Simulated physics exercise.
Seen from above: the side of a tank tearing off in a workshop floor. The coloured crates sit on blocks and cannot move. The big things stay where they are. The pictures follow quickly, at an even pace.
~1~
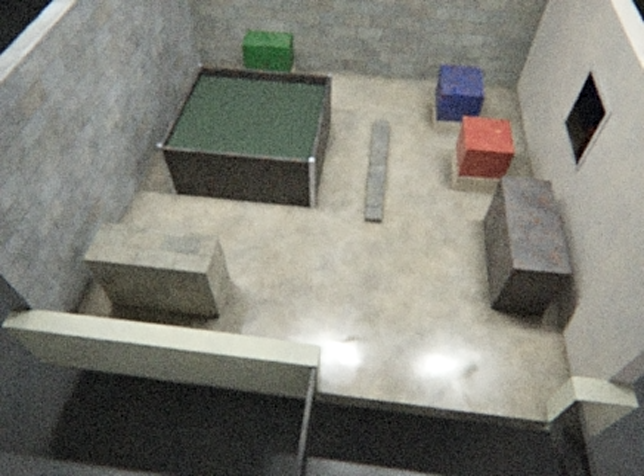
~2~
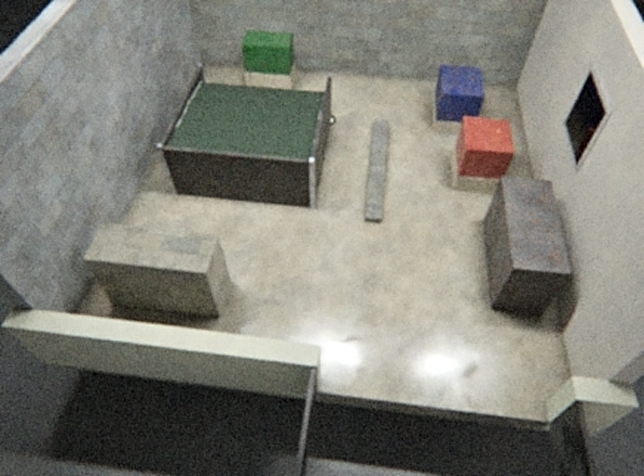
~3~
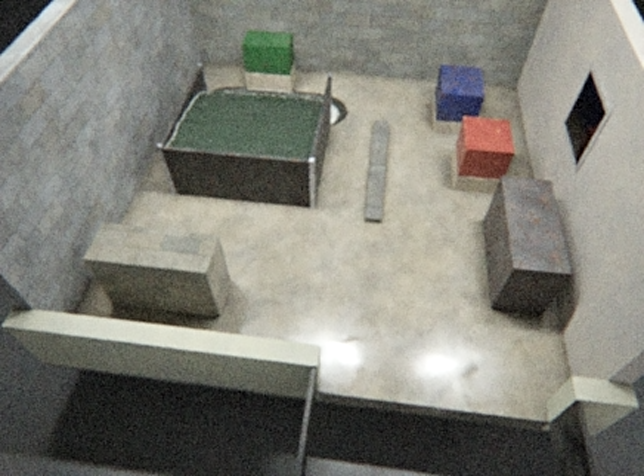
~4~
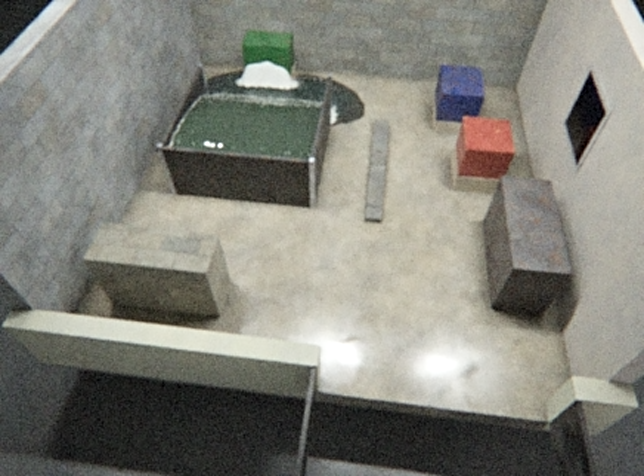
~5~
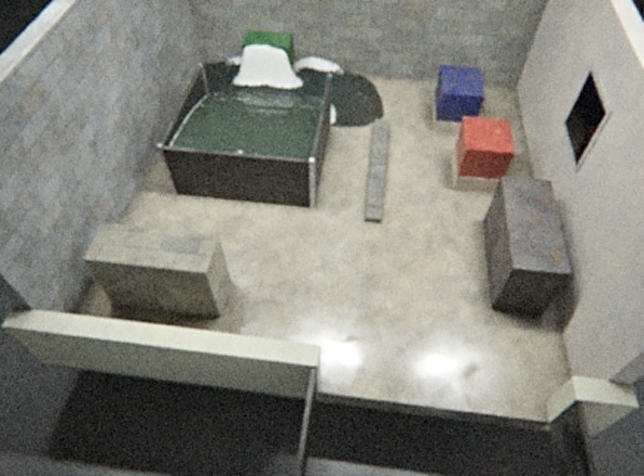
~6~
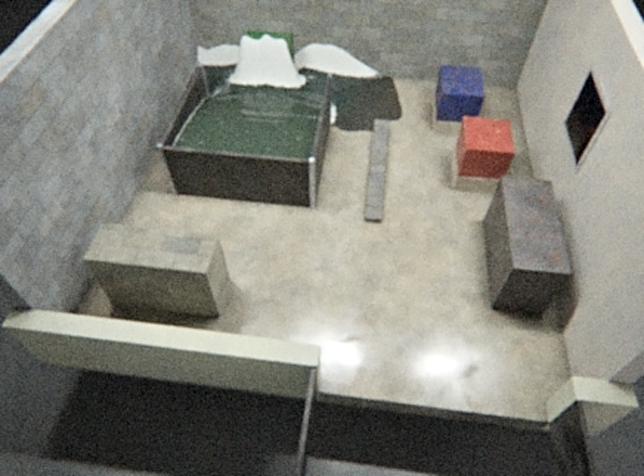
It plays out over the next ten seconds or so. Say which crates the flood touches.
One by one: The green crate is wetted; the blue crate is wetted; the red crate escapes dry.
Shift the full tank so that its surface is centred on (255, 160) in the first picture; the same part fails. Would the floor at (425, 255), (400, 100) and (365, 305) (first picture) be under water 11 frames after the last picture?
In that order: No water, covered, no water.
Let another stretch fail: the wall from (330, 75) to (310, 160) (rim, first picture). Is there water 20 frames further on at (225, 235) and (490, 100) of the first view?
One after the other: Clear, under water.
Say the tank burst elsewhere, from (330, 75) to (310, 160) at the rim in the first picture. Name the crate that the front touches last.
The green one.
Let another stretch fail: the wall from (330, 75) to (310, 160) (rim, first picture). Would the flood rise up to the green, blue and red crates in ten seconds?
In short: The green one is safe; the blue one is wetted; the red one is wetted.
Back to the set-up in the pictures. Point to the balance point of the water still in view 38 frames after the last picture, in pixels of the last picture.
At about (331, 155).
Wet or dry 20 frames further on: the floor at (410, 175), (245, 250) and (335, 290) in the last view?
In turn: Awash, clear, free of water.
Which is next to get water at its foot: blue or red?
First comes the blue crate.
A moment on, water covers 20 % of the floor; the green crate water round its plinth, the blue crate water round its plinth, the red crate not reached.
Next, water covers 35 % of the floor; the green crate water round its plinth, the blue crate water round its plinth, the red crate not reached.
Then, water covers 60 % of the floor; the green crate water round its plinth, the blue crate water round its plinth, the red crate water round its plinth.
Later, water covers 90 % of the floor; the green crate water round its plinth, the blue crate water round its plinth, the red crate water round its plinth.
In the end, water covers 100 % of the floor; the green crate was topped, the blue crate was topped, the red crate stayed above the water.
